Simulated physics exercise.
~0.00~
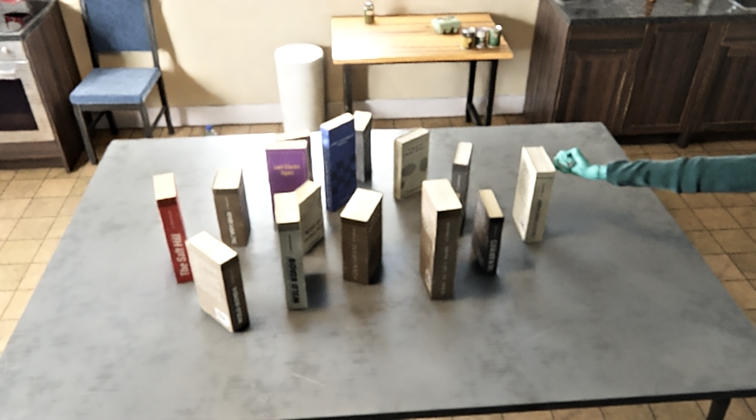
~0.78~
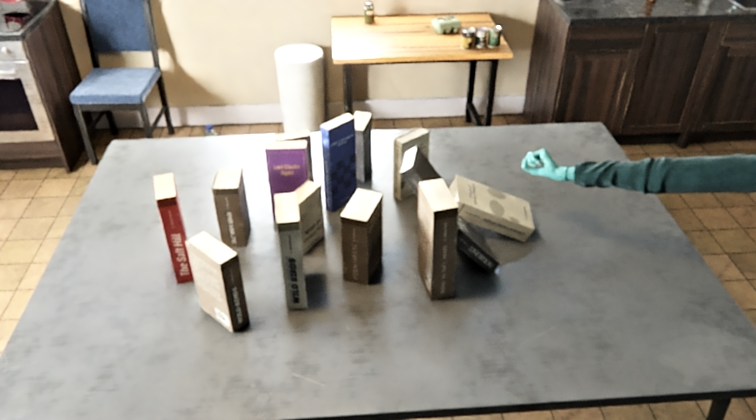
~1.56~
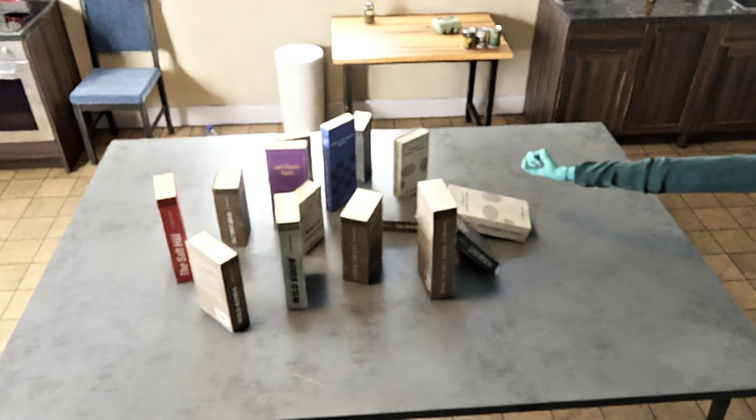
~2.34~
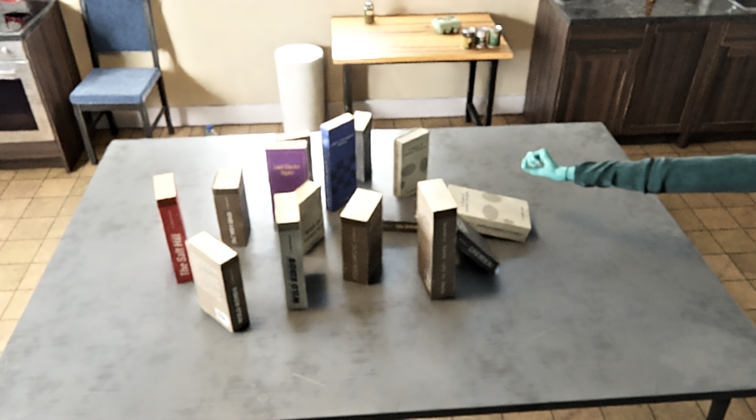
Thick books stand on end across a grey table, seen from slightly above in a kitchen-like room, with a blue chair and a wooden side table behind. A red book stands at the left, purple and blue ones near the middle, and a teal-sleeved, gloved arm reaches in from the right beside a cream book. The cream book topples left, knocking into two darker books, which tip over. One drops flat behind the standing brown book, while the other comes to rest slanting low beside the cream one. The rest, including the blue, purple and red books, stay standing.
